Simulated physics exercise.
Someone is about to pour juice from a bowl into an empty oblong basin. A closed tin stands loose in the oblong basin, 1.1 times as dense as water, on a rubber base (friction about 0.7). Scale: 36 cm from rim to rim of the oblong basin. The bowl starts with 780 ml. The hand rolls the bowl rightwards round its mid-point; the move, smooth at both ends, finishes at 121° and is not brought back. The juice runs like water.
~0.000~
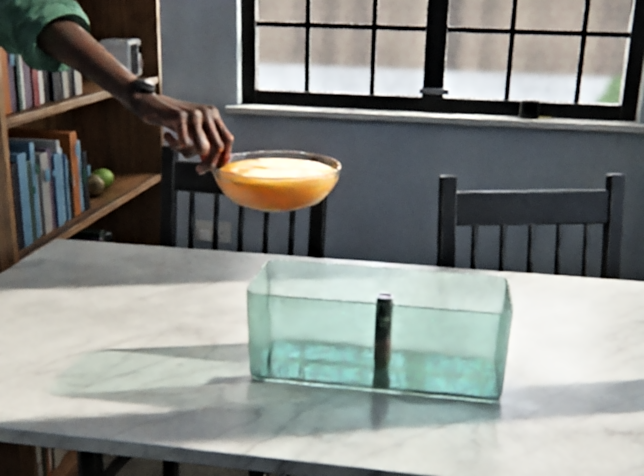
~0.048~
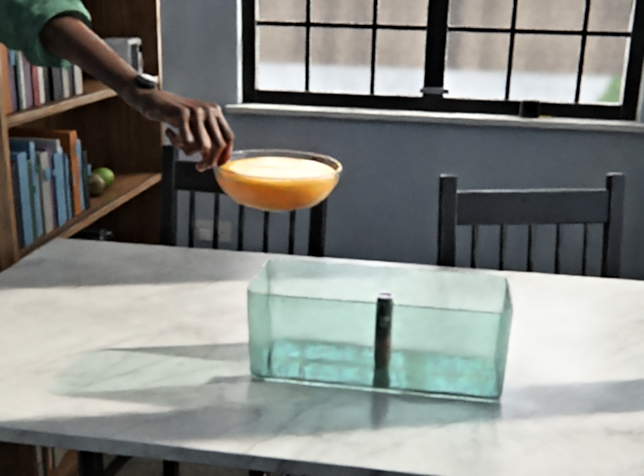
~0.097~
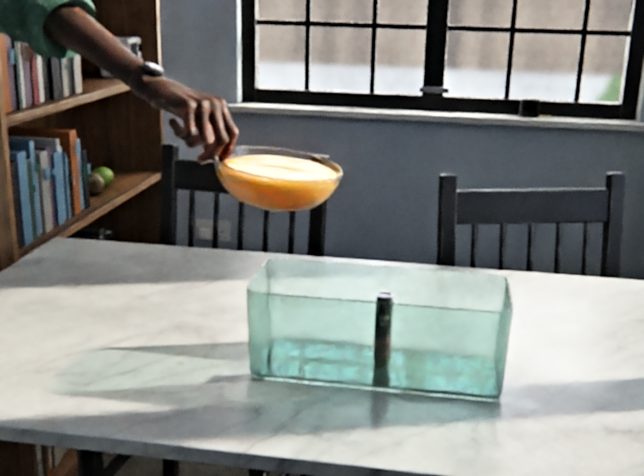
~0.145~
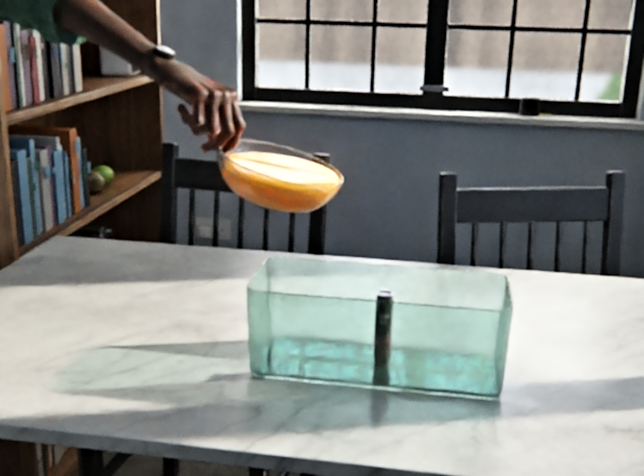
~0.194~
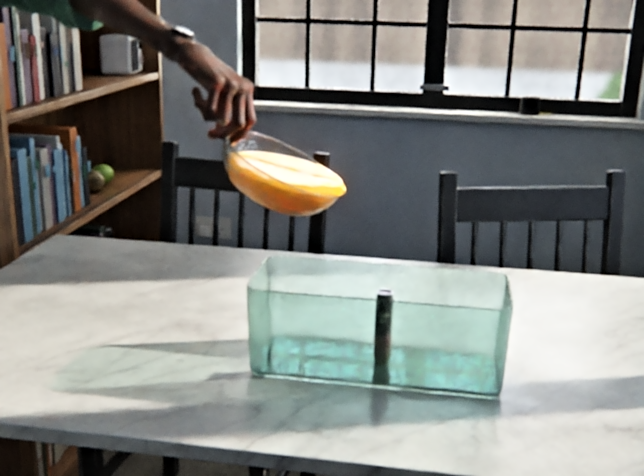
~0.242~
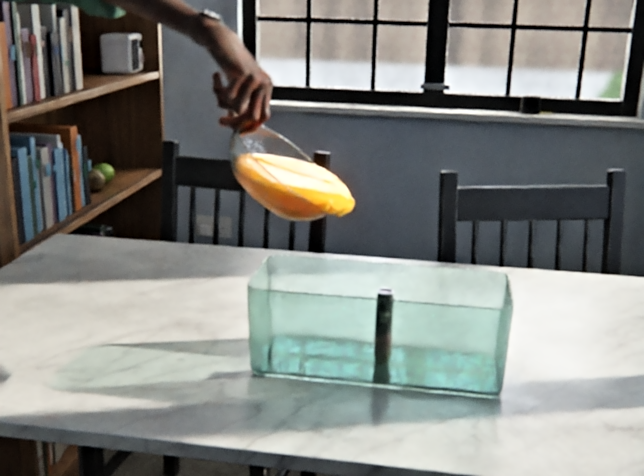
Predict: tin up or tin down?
It topples.
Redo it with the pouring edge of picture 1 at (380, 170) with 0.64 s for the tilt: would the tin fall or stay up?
Then it keeps standing.
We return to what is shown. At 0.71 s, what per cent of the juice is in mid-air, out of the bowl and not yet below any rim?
About 3 per cent.
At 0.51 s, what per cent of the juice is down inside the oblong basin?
Near 90 in a hundred.
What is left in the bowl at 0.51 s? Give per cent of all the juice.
Some 0 per cent.
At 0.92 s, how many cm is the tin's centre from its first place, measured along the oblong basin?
About 9 cm.
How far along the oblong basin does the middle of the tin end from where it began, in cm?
About 10.5 cm.
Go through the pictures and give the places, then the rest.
In the first picture, tilt 0°; pouring edge (339, 169); surface from (219, 167) to (337, 173); the oblong basin's rim runs from (257, 277) to (510, 296); the tin's top is at (385, 299).
In the second picture, tilt 2°; pouring edge (340, 170); surface from (219, 165) to (337, 174).
In the third picture, tilt 7°; pouring edge (340, 175); surface from (221, 162) to (338, 177).
In the fourth picture, tilt 15°; pouring edge (341, 183); surface from (224, 156) to (340, 179).
In the fifth picture, tilt 25°; pouring edge (340, 194); surface from (229, 154) to (329, 181); 4 per cent is over the edge.
In the sixth picture, tilt 38°; pouring edge (336, 206); surface from (236, 156) to (321, 183); 14 per cent is over the edge.
After 0.51 s the tilt is 109° and 0 per cent is still to pour; the tin leans 4°.
After 0.71 s the tilt is 121° and 0 per cent is still to pour; the tin leans 19°.
After 0.92 s the tilt is 121° and 0 per cent is still to pour; the tin lies on its side.
After 1.14 s the tilt is 121° and 0 per cent is still to pour; the tin lies on its side.
In the end the tin lies on its side.
